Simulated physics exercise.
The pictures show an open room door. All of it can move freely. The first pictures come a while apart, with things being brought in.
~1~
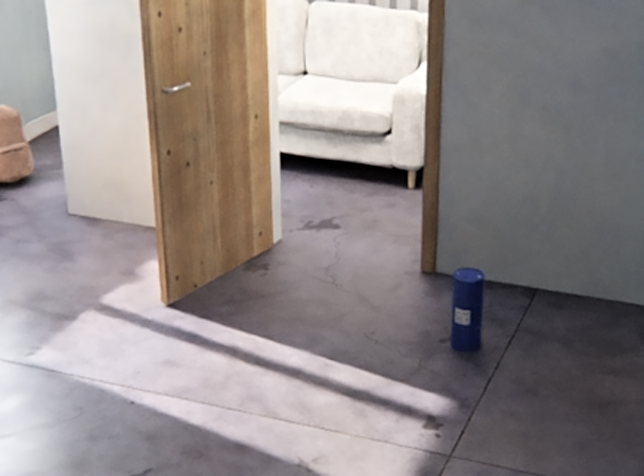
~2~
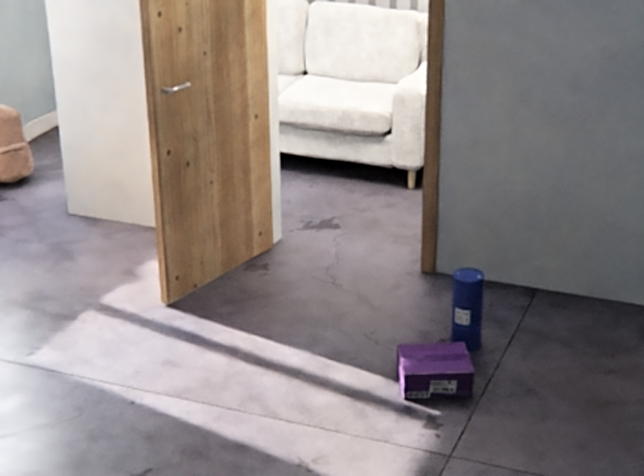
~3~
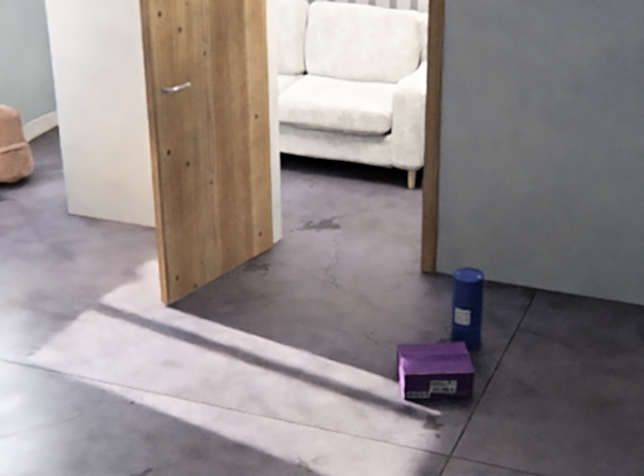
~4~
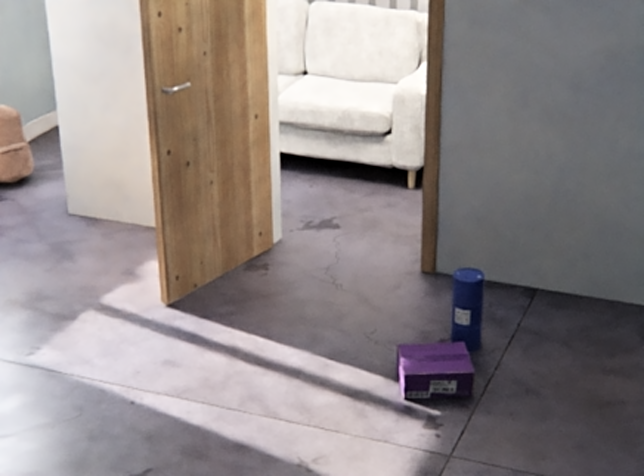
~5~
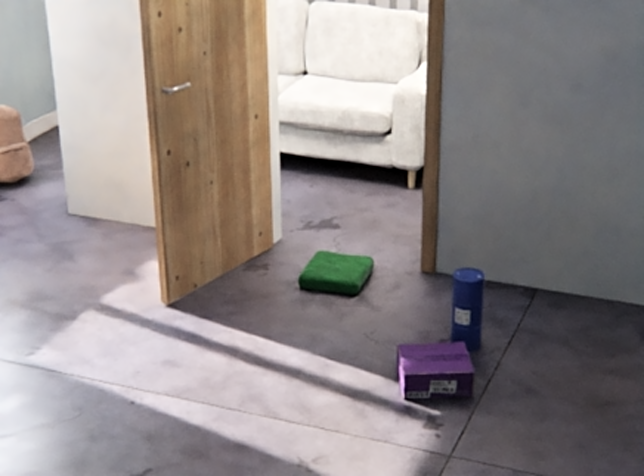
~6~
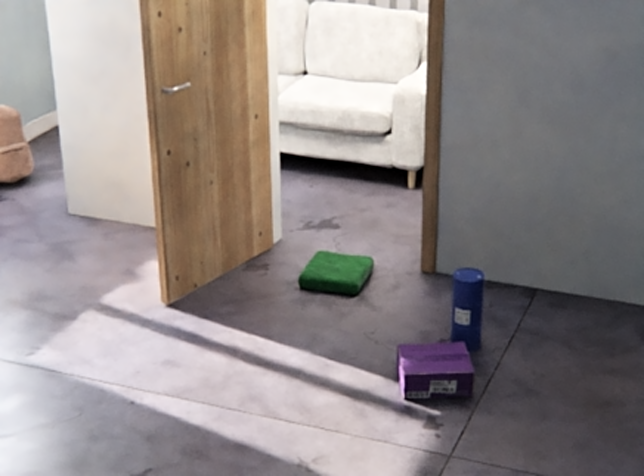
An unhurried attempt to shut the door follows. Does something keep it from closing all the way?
Chances are the door will go the distance.
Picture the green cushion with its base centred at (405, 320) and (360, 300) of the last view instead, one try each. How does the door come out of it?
On the first go it makes it all the way, and on the second it doesn't make it all the way.
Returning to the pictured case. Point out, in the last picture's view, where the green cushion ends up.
At about (397, 242).
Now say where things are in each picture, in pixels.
In the first frame, door wide open and still.
In the second frame, door wide open and still; purple parcel (434, 370); blue canister (467, 310).
In the third frame, door wide open and still; purple parcel (434, 370); blue canister (467, 310).
In the fourth frame, door wide open and still; purple parcel (434, 370); blue canister (467, 310).
In the fifth frame, door wide open and still; purple parcel (434, 370); blue canister (467, 310).
In the sixth frame, door wide open and still; green cushion (337, 272); purple parcel (434, 370).
Then, 1.00 s past the last view, door 72° open.
Then, 1.60 s past the last view, door 39° open; green cushion displaced a little near (361, 267).
Then, 1.90 s past the last view, door 22° open; green cushion displaced about its own width near (385, 259).
Then, 2.20 s past the last view, door 6° open; green cushion displaced about its own width near (393, 250).
Finally, door 0° open; moved from the start, green cushion; the other 2 still in place. Final places as the last picture's camera would see them, green cushion near (397, 242).
